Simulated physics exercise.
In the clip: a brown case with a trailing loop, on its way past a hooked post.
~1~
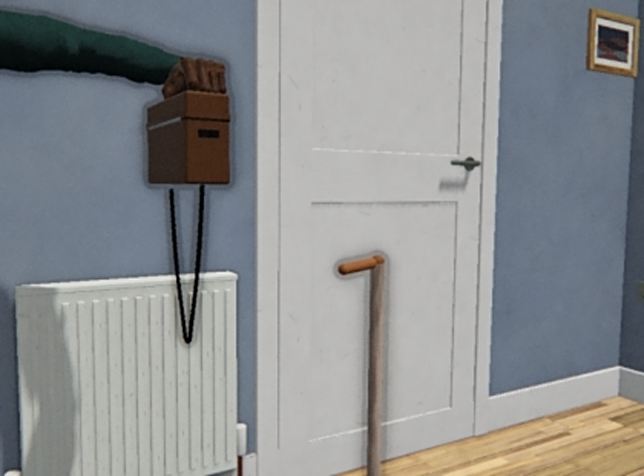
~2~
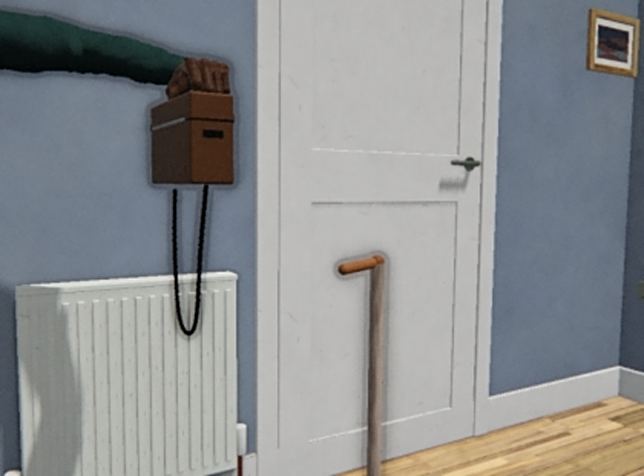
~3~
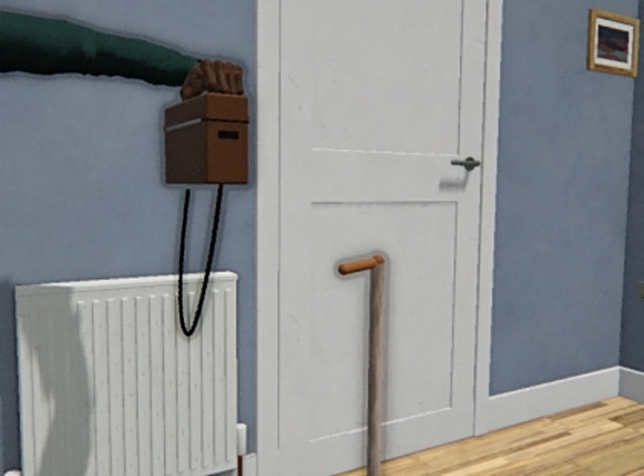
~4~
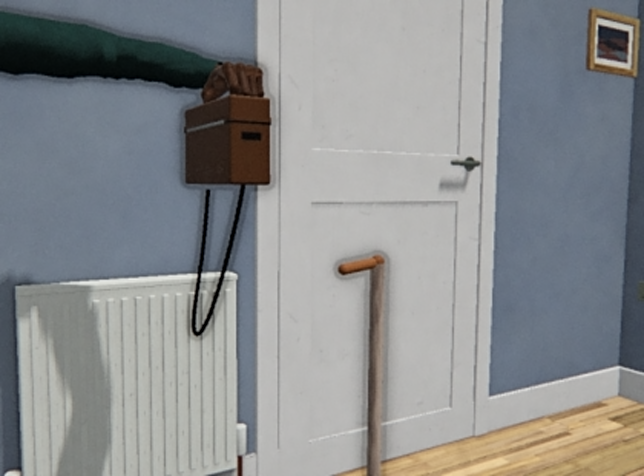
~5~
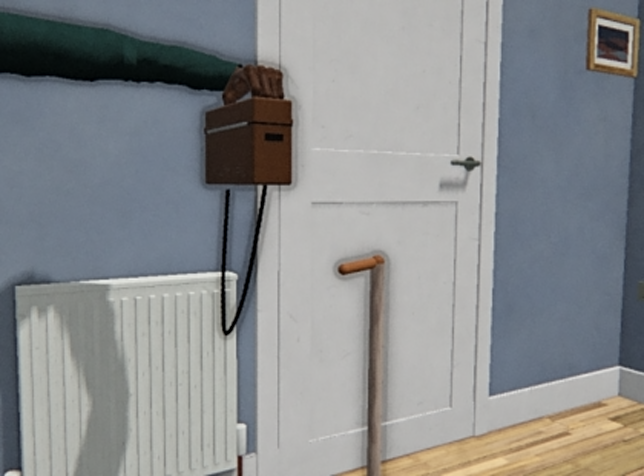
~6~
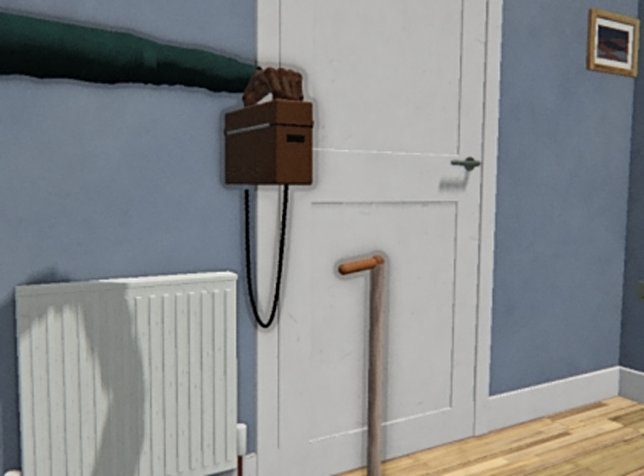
An arm in a green sleeve carries a brown case rightward, its black loop swinging underneath.
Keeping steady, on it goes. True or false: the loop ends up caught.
True.
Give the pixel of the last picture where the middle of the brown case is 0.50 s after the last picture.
About (331, 150).
Then, 0.50 s on from there, case nearing the post near (331, 150).
Then, 1.10 s on from there, case over the post near (401, 153).
In the end, case past the post near (453, 155); loop tight round the post, hand stopped. The brown case is jerked back by its loop.
